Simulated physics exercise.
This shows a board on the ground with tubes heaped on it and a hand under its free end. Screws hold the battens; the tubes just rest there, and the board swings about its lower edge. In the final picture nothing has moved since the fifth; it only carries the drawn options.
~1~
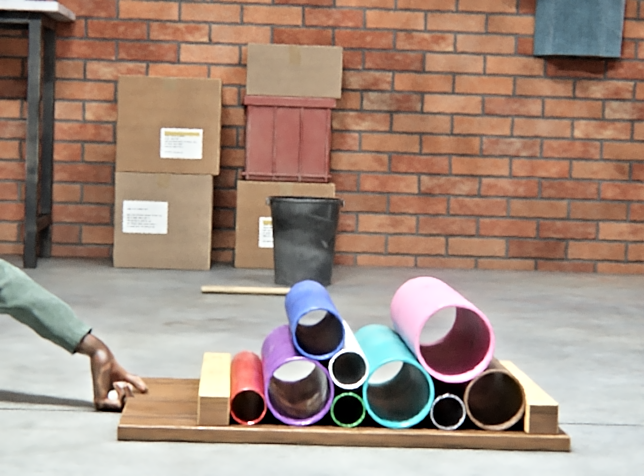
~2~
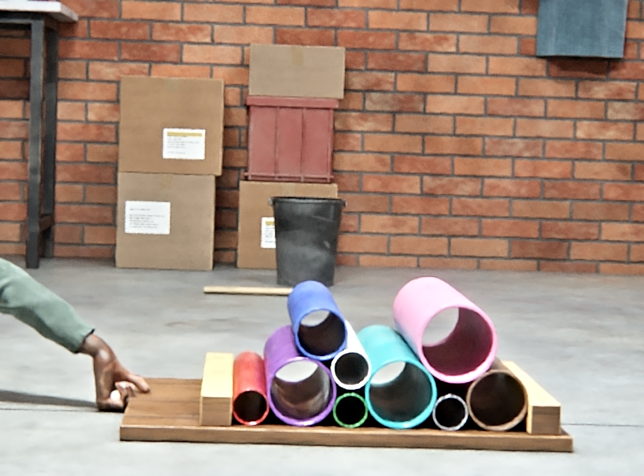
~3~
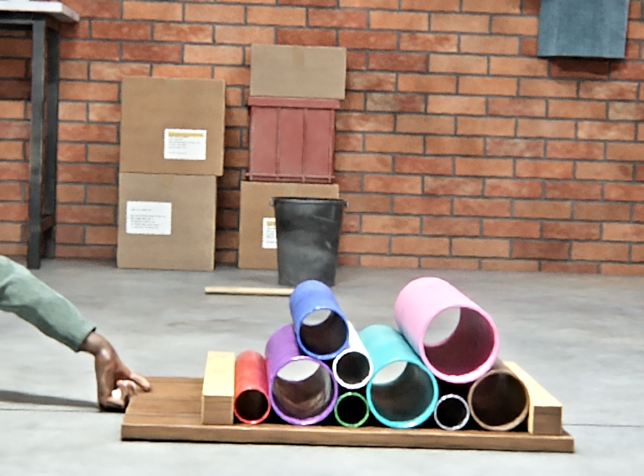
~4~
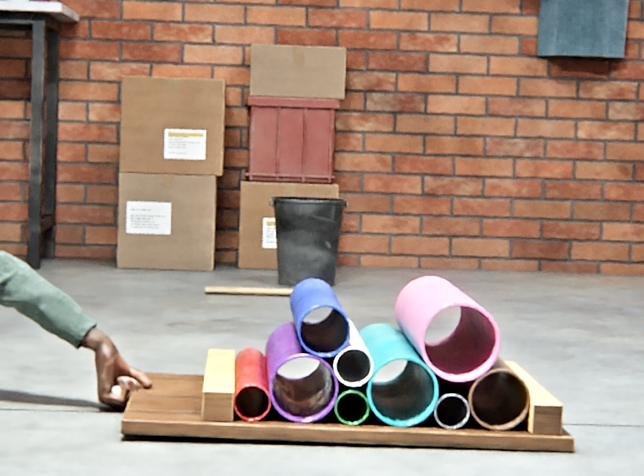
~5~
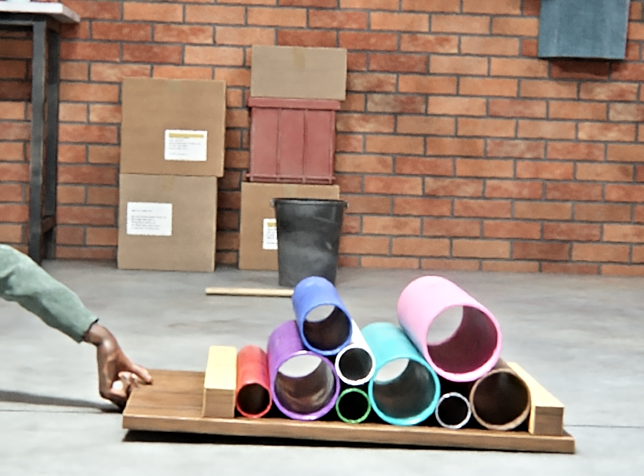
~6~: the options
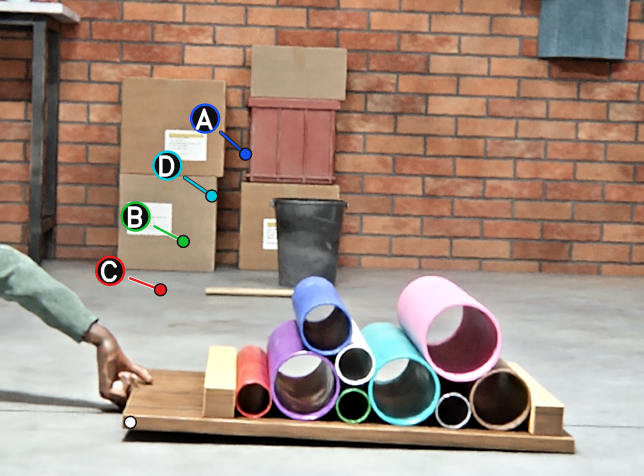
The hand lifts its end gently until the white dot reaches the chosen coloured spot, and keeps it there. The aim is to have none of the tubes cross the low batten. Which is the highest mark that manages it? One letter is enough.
It can be raised to D.
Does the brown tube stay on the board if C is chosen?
The brown tube: Yes.
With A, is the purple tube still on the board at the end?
Yes.
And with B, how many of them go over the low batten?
At B the number is none.
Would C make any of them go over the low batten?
No.
On the marked copy, A at (246, 154); B at (183, 241); C at (161, 290); D at (212, 196); the white dot at (130, 422).
With D. Early on, board at 18°.
Further on, board at 33°.
At the end, board at 33°, none over the low batten.
As for the rest, A one over the low batten (pink); B none over the low batten; C none over the low batten.
